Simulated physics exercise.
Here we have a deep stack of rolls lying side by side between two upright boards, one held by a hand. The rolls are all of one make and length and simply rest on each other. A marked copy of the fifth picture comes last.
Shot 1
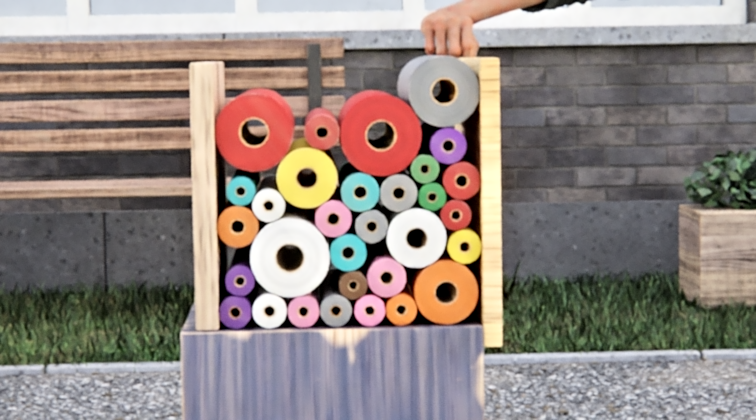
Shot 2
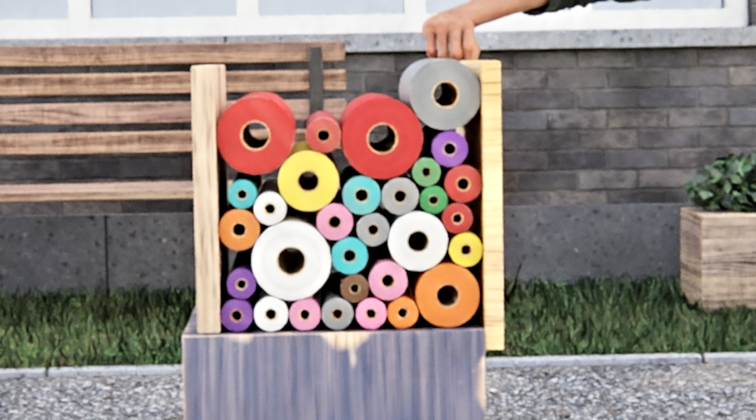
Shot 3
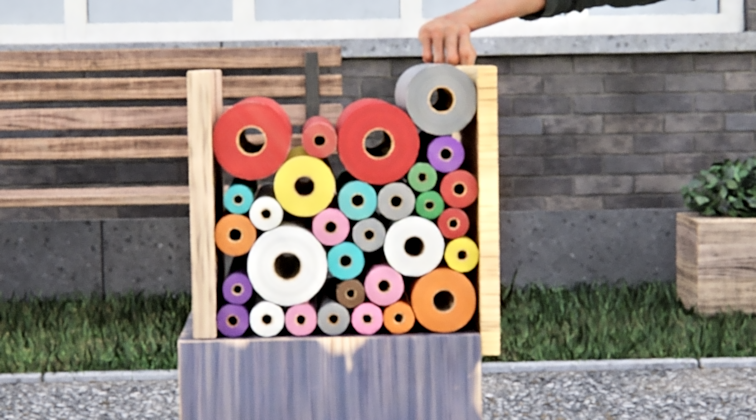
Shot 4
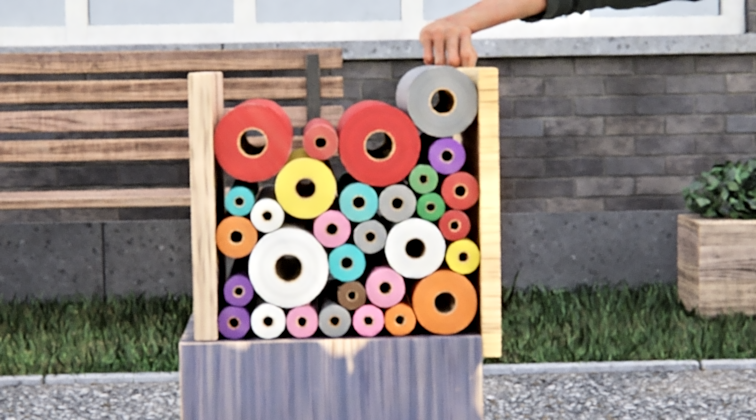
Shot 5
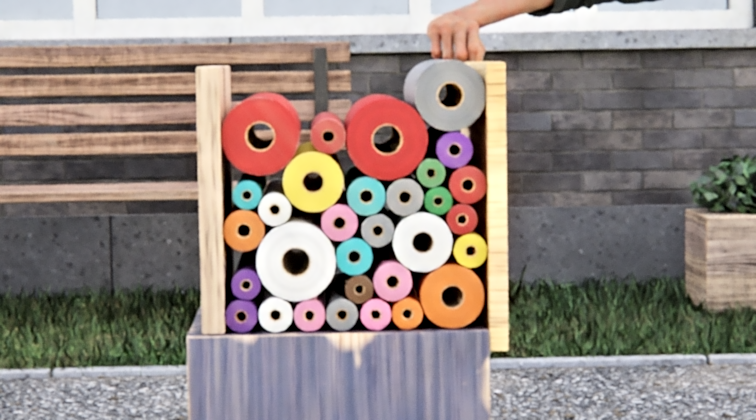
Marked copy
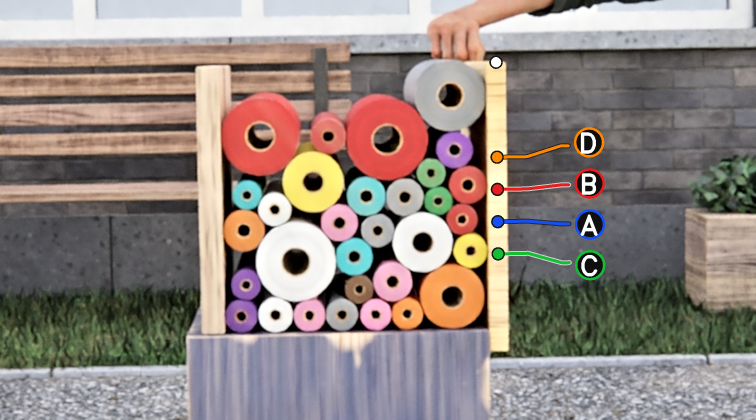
The clip shows colourful rolls stacked between two upright wooden boards in front of a bench and brick wall, a hand resting atop the right board; the view shifts slightly while the rolls stay in the same arrangement.
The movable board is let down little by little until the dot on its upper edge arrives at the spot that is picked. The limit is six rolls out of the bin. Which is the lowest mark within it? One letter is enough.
At most to C.
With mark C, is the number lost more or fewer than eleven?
Fewer than eleven.
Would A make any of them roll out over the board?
Yes.
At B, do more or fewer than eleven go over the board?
At B, fewer than eleven.
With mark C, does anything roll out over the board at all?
At C: Yes.
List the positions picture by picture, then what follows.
A grey roll (372, 226); a grey roll (398, 193); a red roll (254, 133), in the first picture.
A red roll (256, 136); a red roll (324, 135), in the second picture.
Side board (474, 199); a purple roll (233, 321), in the third picture.
An orange roll (400, 320); a turquoise roll (347, 263), in the fourth picture.
A grey roll (378, 230); a grey roll (404, 197); a red roll (260, 136), in the fifth picture.
On the marked copy, A at (498, 222); B at (497, 189); C at (498, 254); D at (497, 157); the white dot at (496, 63).
Taking C. A third of the way, top of the board (487, 146).
Two thirds of the way, top of the board (488, 238).
When it is over, top of the board (488, 253), three out over the board.
As for the rest, A three out over the board; B none out over the board; D none out over the board.
